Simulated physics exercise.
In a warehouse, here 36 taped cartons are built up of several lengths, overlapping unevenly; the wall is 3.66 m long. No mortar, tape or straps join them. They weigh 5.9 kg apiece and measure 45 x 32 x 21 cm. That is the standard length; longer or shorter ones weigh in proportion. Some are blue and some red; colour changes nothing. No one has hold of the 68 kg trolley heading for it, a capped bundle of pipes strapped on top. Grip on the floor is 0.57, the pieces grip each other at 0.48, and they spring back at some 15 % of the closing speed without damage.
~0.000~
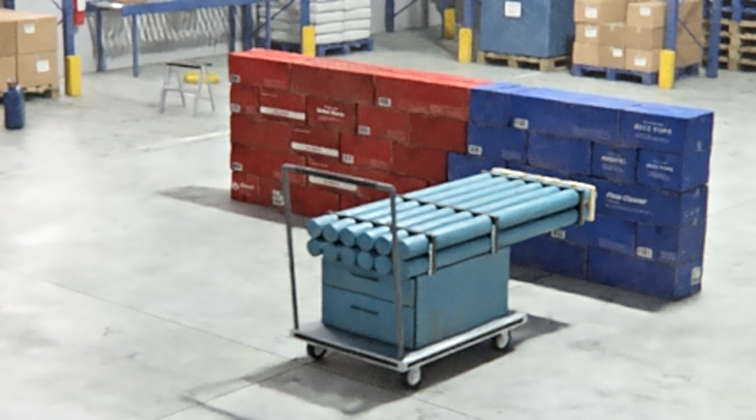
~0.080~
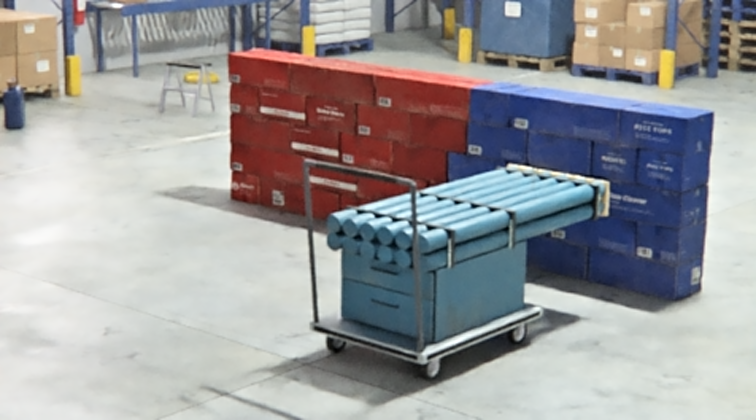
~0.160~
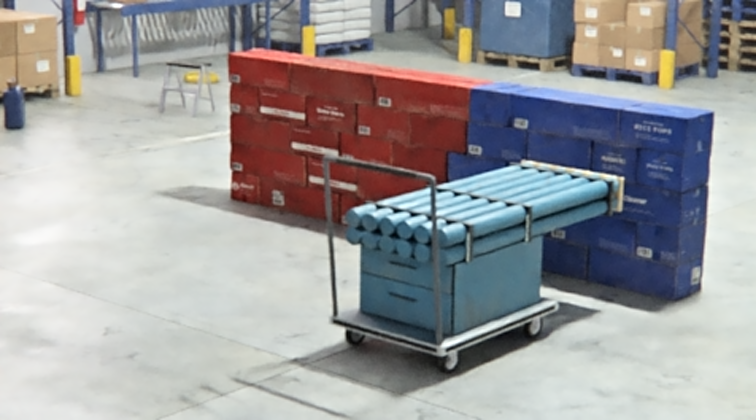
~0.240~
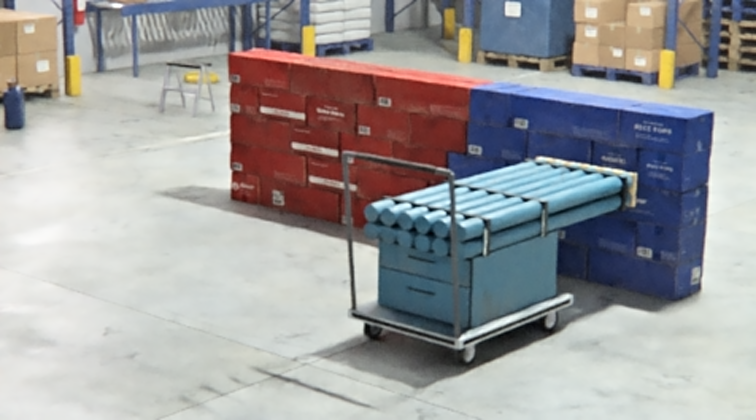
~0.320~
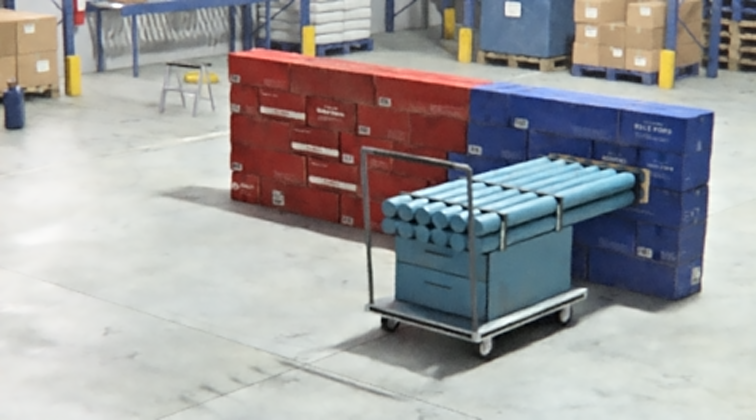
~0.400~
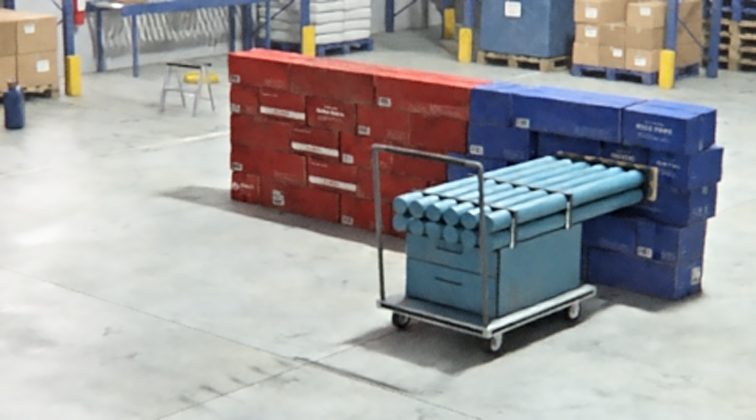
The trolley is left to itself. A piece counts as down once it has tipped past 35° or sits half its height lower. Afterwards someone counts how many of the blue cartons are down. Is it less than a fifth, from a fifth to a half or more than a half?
Ending down: More than a half.
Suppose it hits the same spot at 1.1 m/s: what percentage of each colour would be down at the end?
Then red 0, blue 0 per cent.
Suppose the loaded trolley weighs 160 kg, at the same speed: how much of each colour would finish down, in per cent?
In that case red 0, blue 80 per cent.
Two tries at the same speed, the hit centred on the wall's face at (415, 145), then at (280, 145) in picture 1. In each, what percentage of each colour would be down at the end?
Red 0 then 0, blue 0 then 0 per cent.
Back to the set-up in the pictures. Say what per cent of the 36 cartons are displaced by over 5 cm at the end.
35 per cent.
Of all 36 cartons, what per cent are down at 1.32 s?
35 per cent by then.
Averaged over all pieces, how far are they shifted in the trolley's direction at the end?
Some 35 cm on average.
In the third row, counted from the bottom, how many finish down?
The count is 2.
After 0.62 s, load 24 cm past the wall's line, still rolling; none of the 16 blue cartons down (0 of 36 in all colours); top blue carton leaning 8°.
After 1.04 s, load 38 cm past the wall's line, still rolling; 3 of the 16 blue cartons down (3 of 36 in all colours); top blue carton leaning 32°, 8 cm lower.
After 1.32 s, load 46 cm past the wall's line, still rolling; 12 of the 16 blue cartons down (12 of 36 in all colours); top blue carton leaning 63°, 54 cm lower.
After 1.72 s, load 54 cm past the wall's line, still rolling; 12 of the 16 blue cartons down (12 of 36 in all colours); top blue carton on its side.
At rest (2.6 s), load 62 cm past the wall's line, stopped; 12 of the 16 blue cartons down (12 of 36 in all colours); top blue carton on its side; top red carton unmoved. That is 75 per cent. As the last picture would show them, middles, top red carton near (347, 81).
